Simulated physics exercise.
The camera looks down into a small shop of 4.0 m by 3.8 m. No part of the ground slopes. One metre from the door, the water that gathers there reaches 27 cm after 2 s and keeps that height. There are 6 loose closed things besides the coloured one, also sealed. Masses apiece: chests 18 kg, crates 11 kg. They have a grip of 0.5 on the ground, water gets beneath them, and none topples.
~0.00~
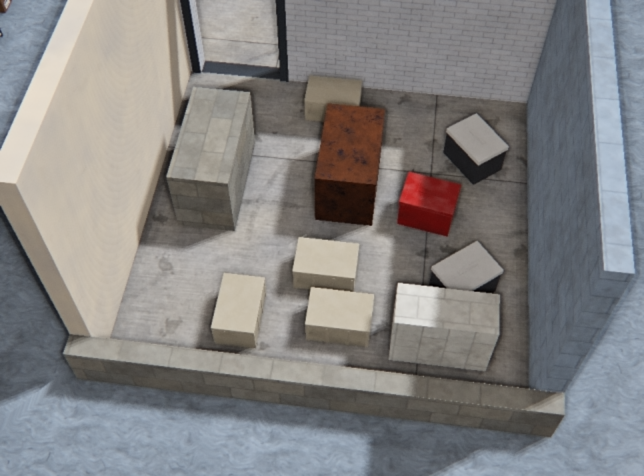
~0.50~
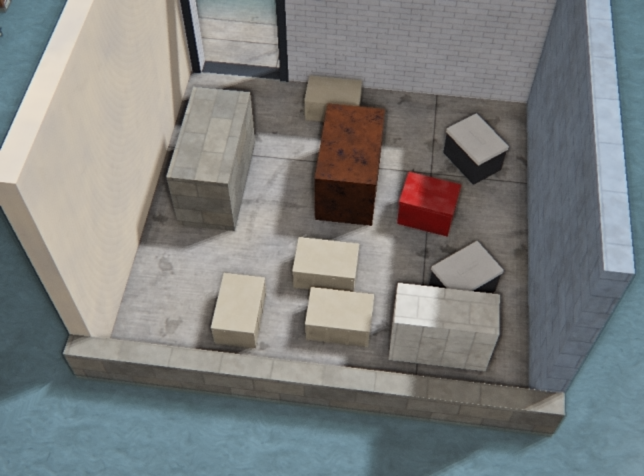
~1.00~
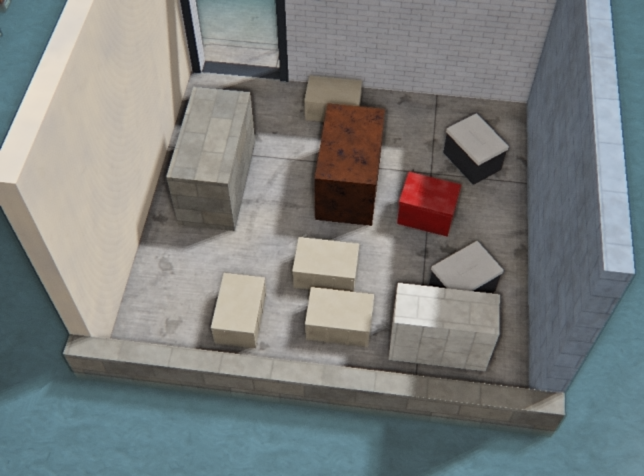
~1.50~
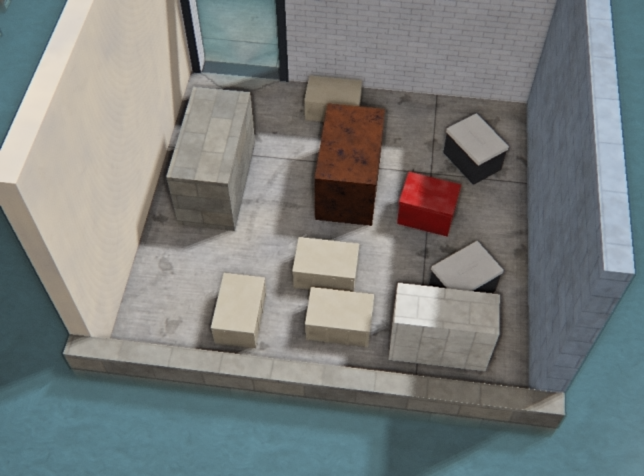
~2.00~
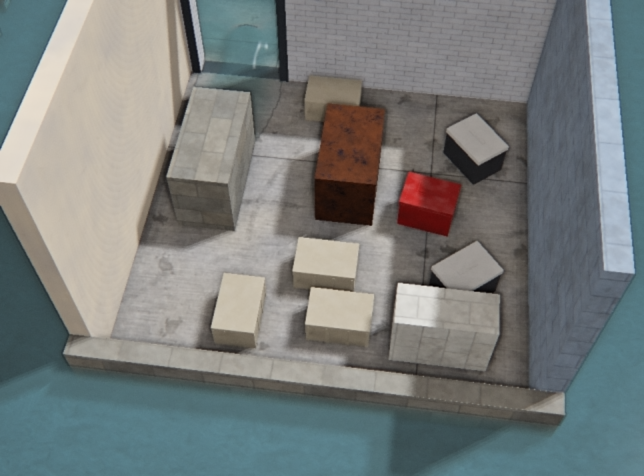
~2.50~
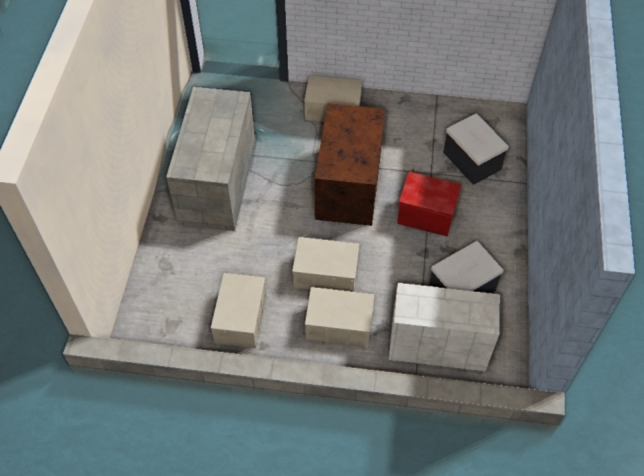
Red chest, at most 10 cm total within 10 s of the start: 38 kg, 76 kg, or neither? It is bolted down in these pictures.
The lighter mass suffices.
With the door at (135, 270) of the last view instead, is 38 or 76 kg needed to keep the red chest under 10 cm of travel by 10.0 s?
Under that setup, the heavy option is needed.
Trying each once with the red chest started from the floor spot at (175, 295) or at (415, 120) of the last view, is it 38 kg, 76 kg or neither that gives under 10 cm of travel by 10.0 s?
In that order: The smaller is enough; the smaller is enough.
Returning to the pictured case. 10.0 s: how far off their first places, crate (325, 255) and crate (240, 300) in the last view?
The first is 30 cm from its start, the second 120 cm.
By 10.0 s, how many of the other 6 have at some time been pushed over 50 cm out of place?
The total is 4.
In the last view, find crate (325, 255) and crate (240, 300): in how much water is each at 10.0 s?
Some 10 cm at the first, some 13 cm at the second.
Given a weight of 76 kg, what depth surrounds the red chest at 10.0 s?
10 cm, roughly.
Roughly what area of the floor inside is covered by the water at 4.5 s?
Roughly 8.0 m2.
After 3.5 s the red chest would be 0 cm from its start with 38 kg and 0 cm from its start with 76 kg; 0 cm of water round it then.
After 4.5 s the red chest would be 0 cm from its start with 38 kg and 0 cm from its start with 76 kg; 0 cm of water round it then.
After 7.0 s the red chest would be 0 cm from its start with 38 kg and 0 cm from its start with 76 kg; 3 cm of water round it then.
After 10.0 s the red chest would be 0 cm from its start with 38 kg and 0 cm from its start with 76 kg; 10 cm of water round it then.
